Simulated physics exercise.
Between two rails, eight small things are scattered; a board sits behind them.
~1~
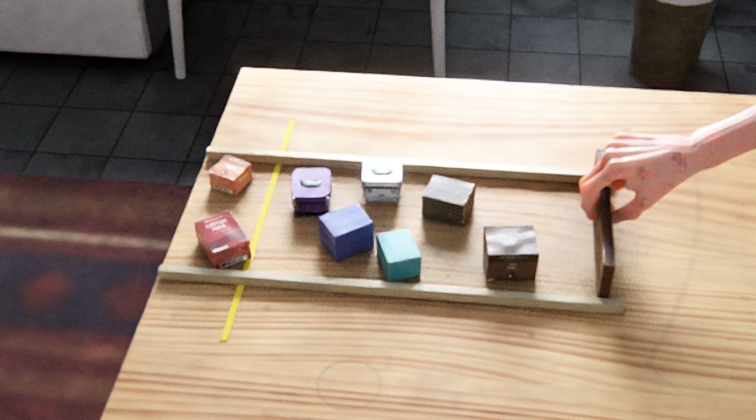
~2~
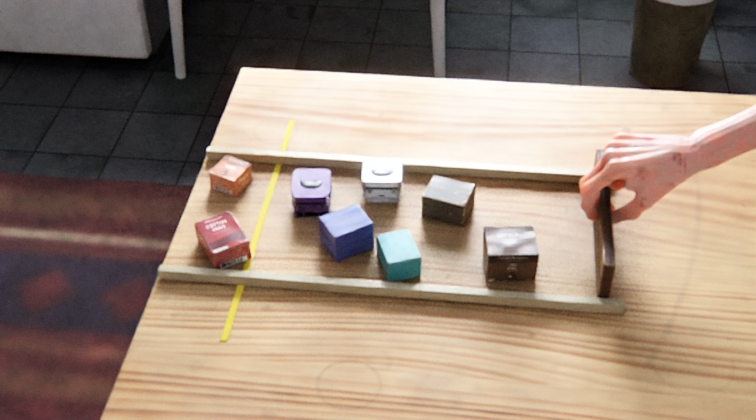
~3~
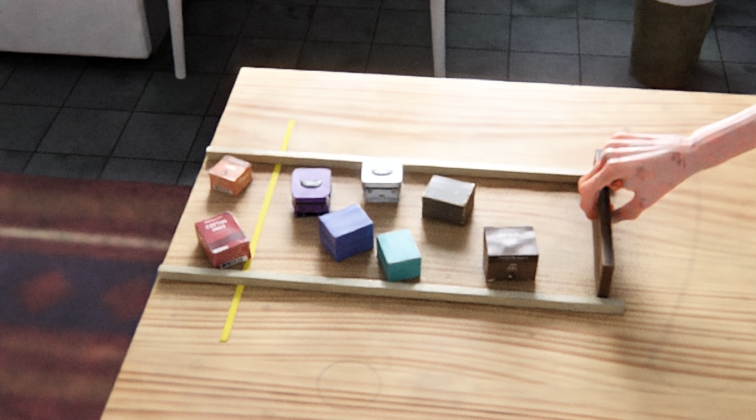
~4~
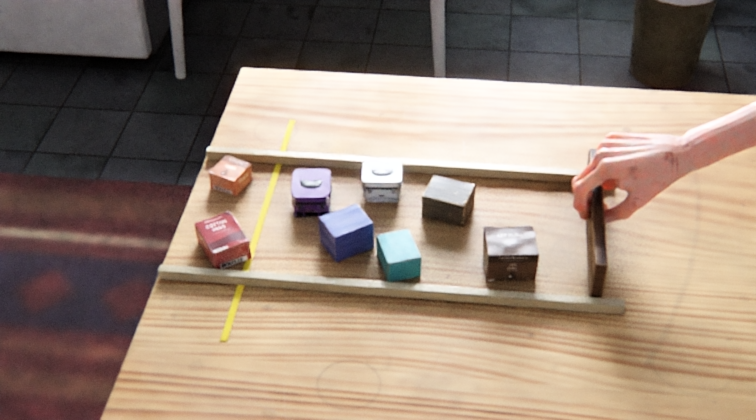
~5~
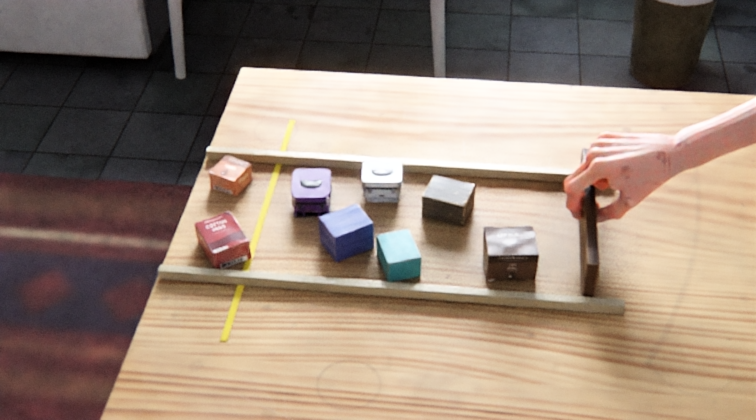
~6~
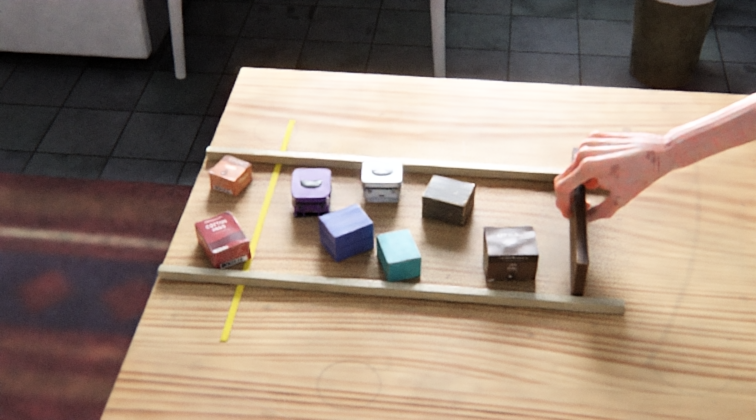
In this clip, a hand grips a dark board at the right end of two rails on a wooden table and slides it slightly left toward eight small boxes and blocks, which stay still around a yellow tape line.
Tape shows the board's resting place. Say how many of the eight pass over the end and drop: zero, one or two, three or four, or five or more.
A single one or a pair go.
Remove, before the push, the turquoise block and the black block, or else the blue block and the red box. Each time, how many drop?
Result, first then second: 0, 1.
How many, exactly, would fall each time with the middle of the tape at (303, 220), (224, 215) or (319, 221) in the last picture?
0, 5, 0.
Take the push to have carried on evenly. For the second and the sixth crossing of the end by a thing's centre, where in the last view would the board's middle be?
Near (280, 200) first, near (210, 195) second.
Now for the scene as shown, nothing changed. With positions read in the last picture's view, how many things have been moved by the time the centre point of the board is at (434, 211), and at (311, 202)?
The number moved is 5 and then 8.
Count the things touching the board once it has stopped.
Contact count: 3.
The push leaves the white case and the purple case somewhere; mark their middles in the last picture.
The first one ends at (259, 166), the second at (209, 180).
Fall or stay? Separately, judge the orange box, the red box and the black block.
Obs.: Orange box down; red box down; black block still up.
Soon after, none off yet; orange box at rest near (231, 176); red box at rest near (223, 241); purple case at rest near (312, 193).
At rest, the number that fall off is one or two; fallen, red box and orange box.
